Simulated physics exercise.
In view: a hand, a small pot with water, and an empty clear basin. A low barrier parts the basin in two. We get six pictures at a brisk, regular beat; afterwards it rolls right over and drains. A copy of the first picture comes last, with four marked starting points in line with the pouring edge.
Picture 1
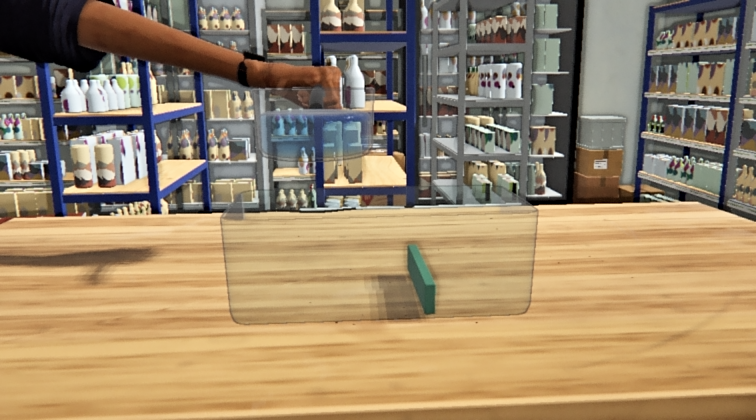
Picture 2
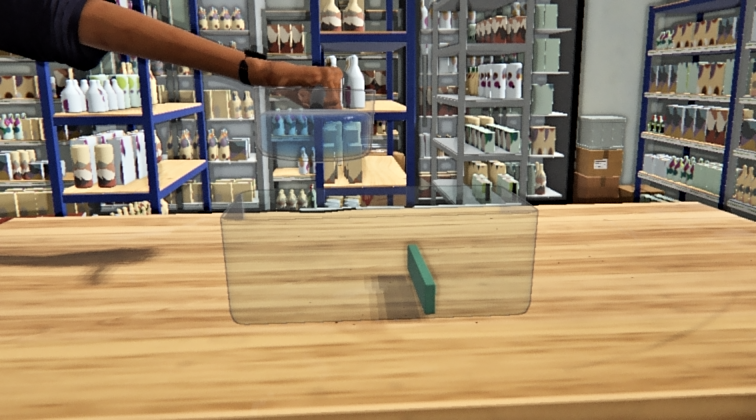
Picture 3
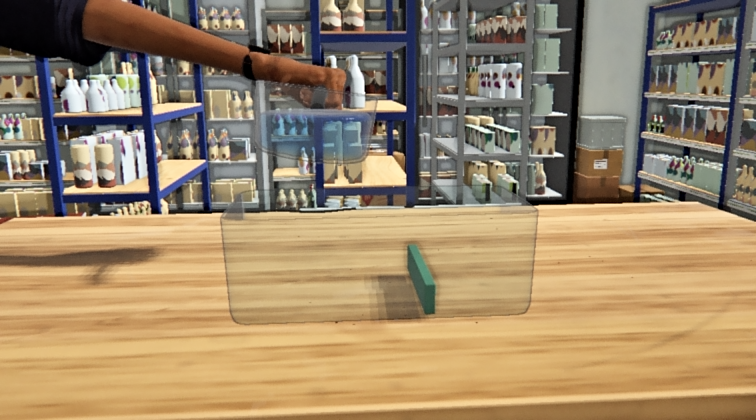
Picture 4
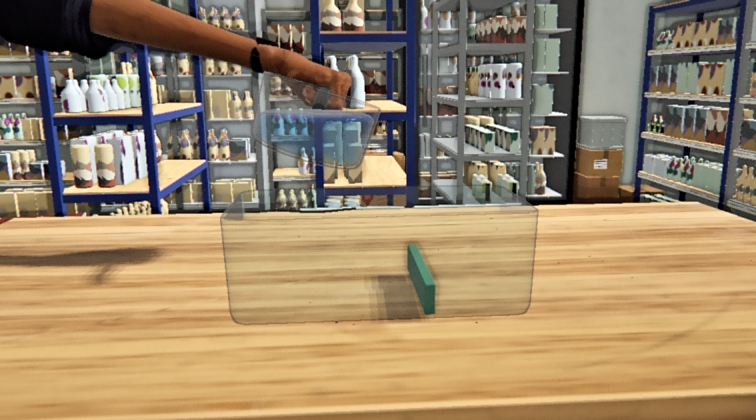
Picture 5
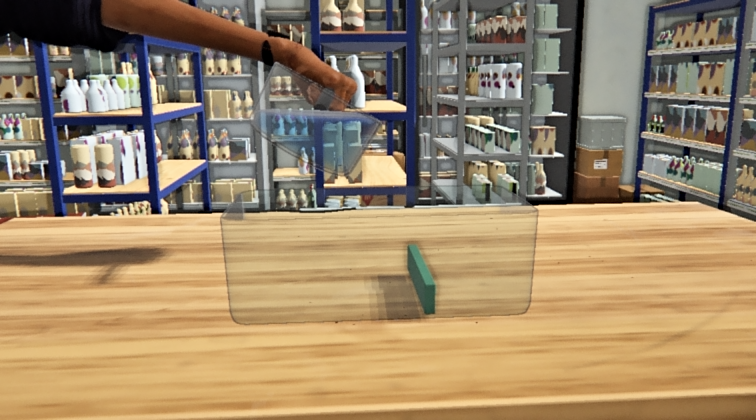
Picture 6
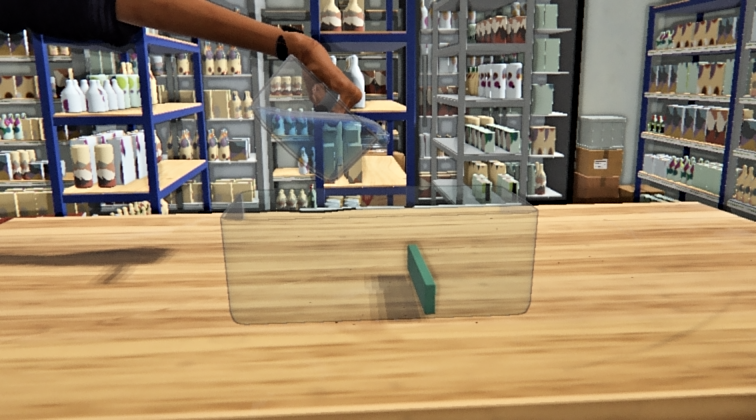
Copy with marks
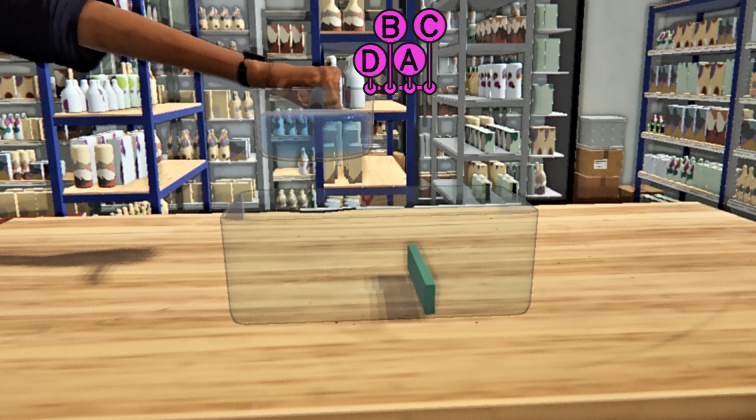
In the video, a hand holds a small see-through pot above a clear basin with a low green barrier on a wooden table, then gradually tilts the pot to the right while the basin stays still.
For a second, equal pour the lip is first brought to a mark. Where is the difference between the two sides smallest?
Best: B.
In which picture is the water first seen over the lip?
In picture 6.
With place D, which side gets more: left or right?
The left one.
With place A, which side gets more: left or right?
The right one.
In magenta, A at (409, 87); B at (390, 88); C at (429, 87); D at (370, 88).
If A is chosen, about 32 % ends left of the wall and 67 % right of it.
If B is chosen, about 48 % ends left of the wall and 51 % right of it.
If C is chosen, about 18 % ends left of the wall and 81 % right of it.
If D is chosen, about 73 % ends left of the wall and 25 % right of it.
